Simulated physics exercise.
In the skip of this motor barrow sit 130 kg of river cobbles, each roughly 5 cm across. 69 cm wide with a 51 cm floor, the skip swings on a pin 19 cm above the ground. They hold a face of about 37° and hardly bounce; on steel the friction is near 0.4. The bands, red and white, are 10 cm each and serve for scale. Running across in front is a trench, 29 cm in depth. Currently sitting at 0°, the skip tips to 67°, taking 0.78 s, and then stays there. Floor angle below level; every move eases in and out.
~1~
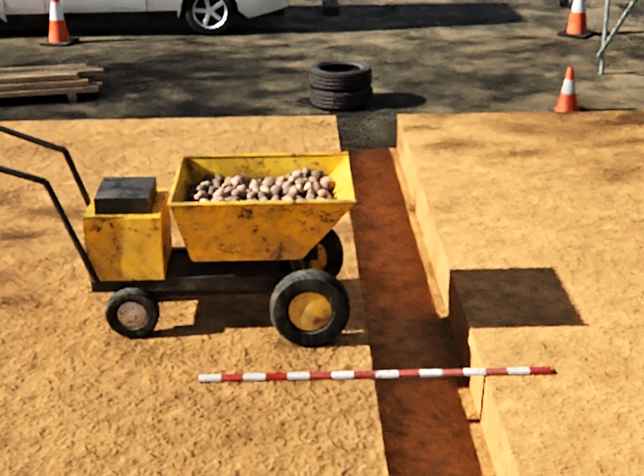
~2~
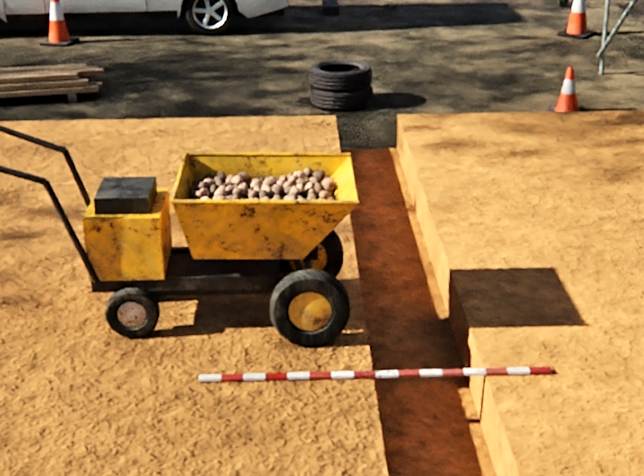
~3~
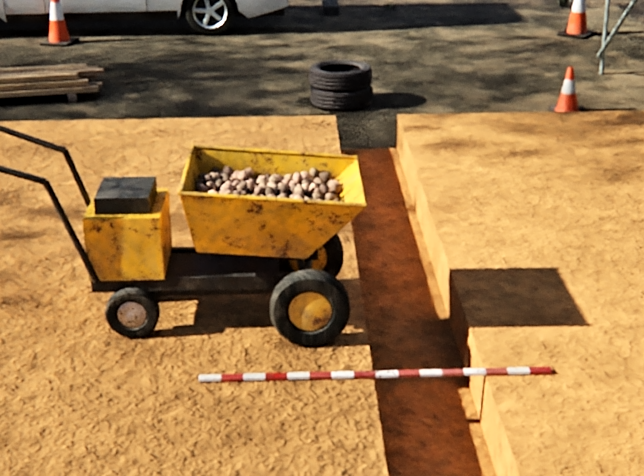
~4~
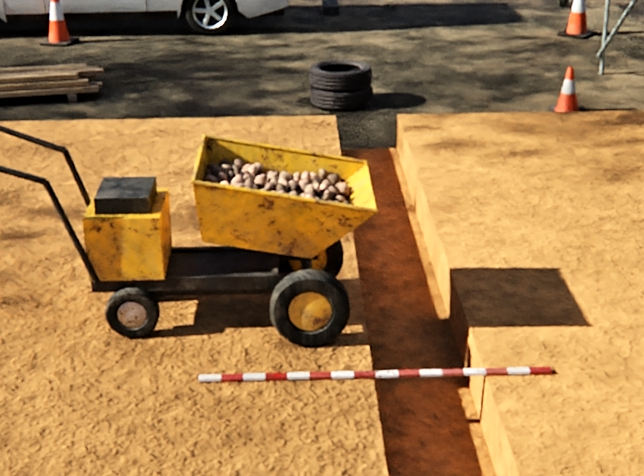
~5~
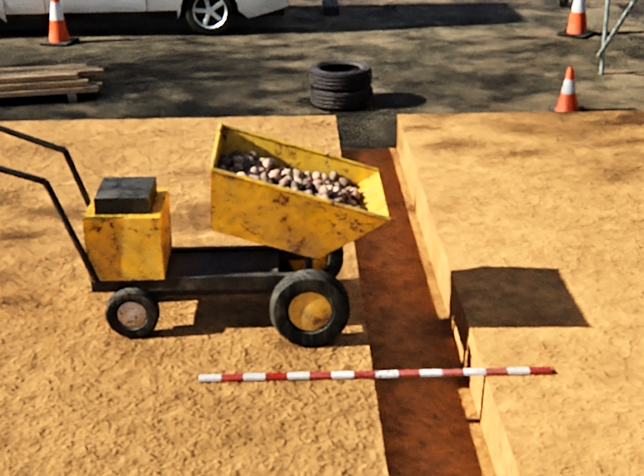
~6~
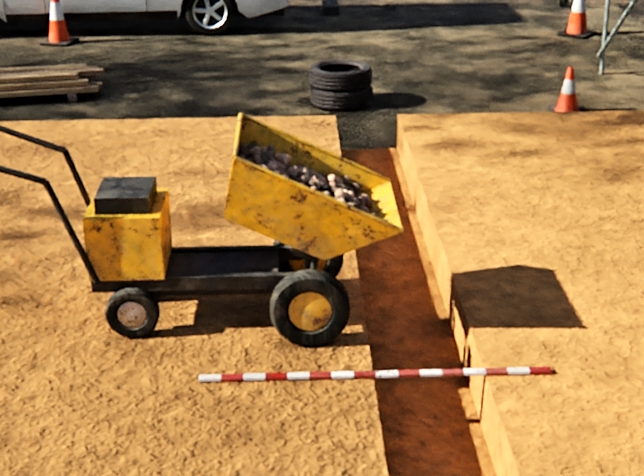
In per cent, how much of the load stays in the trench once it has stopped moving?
I would say about 57 per cent.
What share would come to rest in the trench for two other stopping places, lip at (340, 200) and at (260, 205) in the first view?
About 75 per cent from the first spot, about 100 from the second.
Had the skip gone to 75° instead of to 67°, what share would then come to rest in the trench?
It would come to about 55 percent.
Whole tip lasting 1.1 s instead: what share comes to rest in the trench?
Around 60 per cent would end in the trench.
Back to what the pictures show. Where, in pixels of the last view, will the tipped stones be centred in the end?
The stones end up centred near (458, 341).
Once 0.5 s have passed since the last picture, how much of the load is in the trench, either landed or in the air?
I'd put it near 10 per cent.
Then, 0.2 s after the last picture the floor is at 56°, 100 % in the skip; the foremost stones are at (413, 250).
Then, 0.5 s after the last picture the floor is at 67°, 80 % in the skip, 12 % in the trench, 8 % past the trench; the foremost stones are at (489, 300).
Then, 0.9 s after the last picture the floor is at 67°, 34 % in the skip, 24 % in the trench, 42 % past the trench; the foremost stones are at (630, 321).
Then, 2.9 s after the last picture the floor is at 67°, 0 % in the skip, 57 % in the trench, 43 % past the trench; the foremost stones are past the picture's edge.
